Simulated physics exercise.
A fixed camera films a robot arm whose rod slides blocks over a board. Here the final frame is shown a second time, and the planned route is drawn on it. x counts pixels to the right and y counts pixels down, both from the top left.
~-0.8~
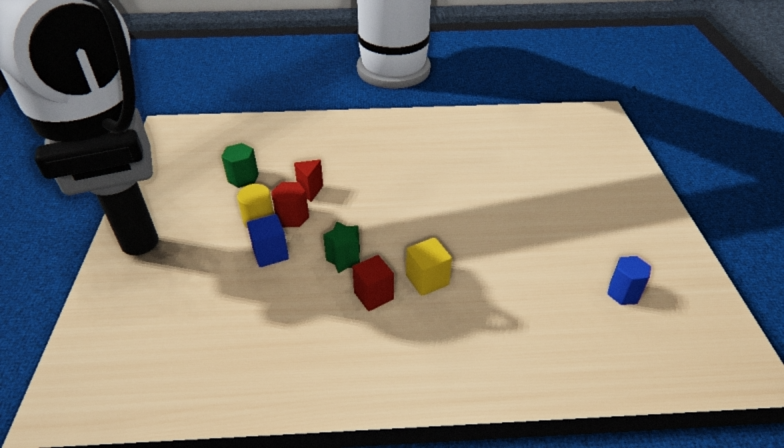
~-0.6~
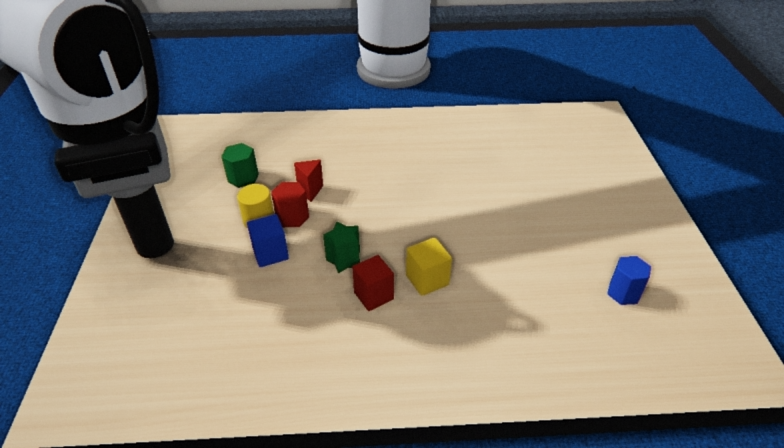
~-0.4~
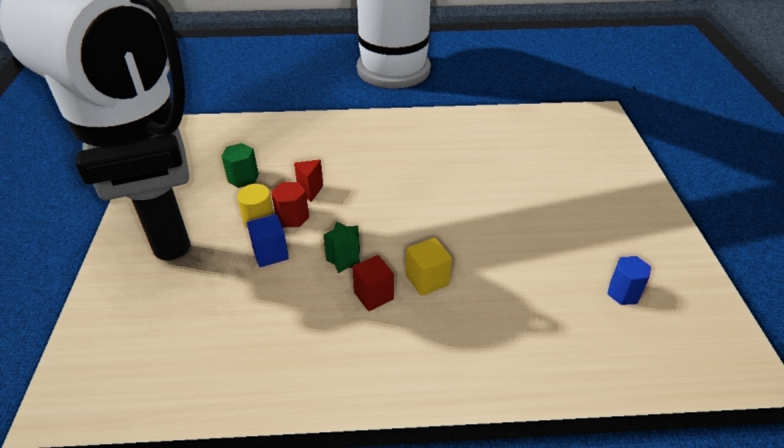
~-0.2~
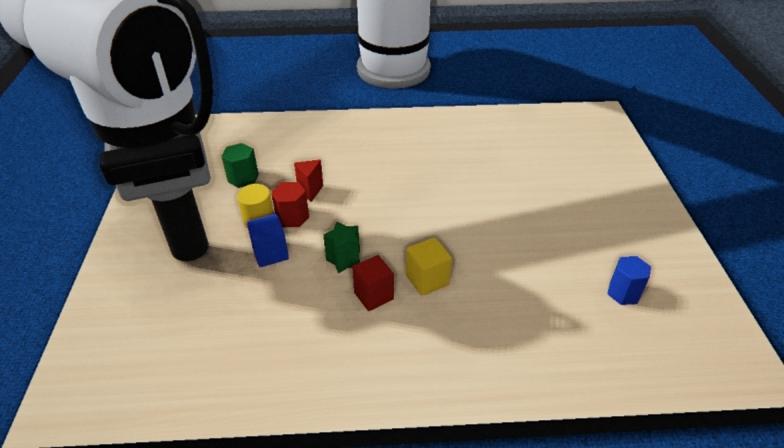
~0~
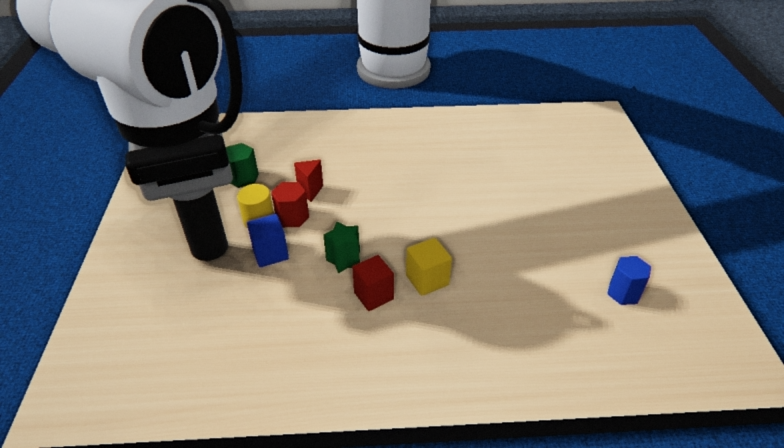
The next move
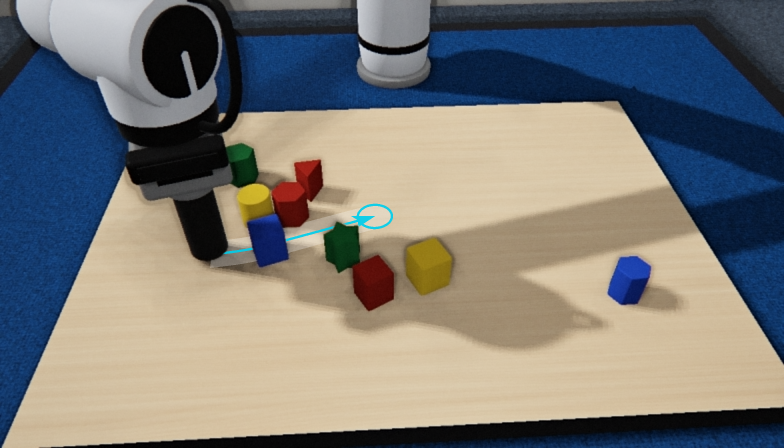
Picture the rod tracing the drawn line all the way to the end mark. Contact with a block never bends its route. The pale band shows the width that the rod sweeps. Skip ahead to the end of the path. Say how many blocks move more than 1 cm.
Looking at the path, I think only one of the blocks ends up more than 1 cm away.
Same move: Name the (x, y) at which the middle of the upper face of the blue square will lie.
It should be at about (311, 231).
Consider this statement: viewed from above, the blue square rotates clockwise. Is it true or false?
True - the claim holds.
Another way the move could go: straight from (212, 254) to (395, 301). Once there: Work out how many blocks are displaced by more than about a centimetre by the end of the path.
I expect two blocks to move.
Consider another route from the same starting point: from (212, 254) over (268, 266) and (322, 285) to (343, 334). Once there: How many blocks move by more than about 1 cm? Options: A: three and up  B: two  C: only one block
The one that fits is C, only one block.
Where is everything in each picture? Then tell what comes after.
Rod's lower end (140, 243); yellow round block (253, 193); blue square (265, 227); red six-sided block (288, 191); green star block (343, 233), in the first picture.
Rod (155, 246); blocks still, in the second picture.
Rod (172, 248); blocks still, in the third picture.
Rod (190, 248); blocks still, in the fourth picture.
Rod (210, 248); yellow round block (253, 193); blue square (265, 227); red six-sided block (288, 191); green star block (343, 233), in the fifth picture.
Drawn move, from (212, 254) through (297, 237) to (375, 216).
On the path given first. One third of the way, rod (268, 239); blue square (294, 229), turned 55° clockwise.
Two thirds of the way, rod (324, 224); blue square (311, 231), turned 90° clockwise; red six-sided block (292, 188), turned 15° anticlockwise; green star block (346, 236), turned 20° anticlockwise.
At the end, rod (375, 210); yellow round block still; blue square (311, 231), turned 90° clockwise; red six-sided block (292, 188), turned 15° anticlockwise; green star block (346, 236), turned 20° anticlockwise.
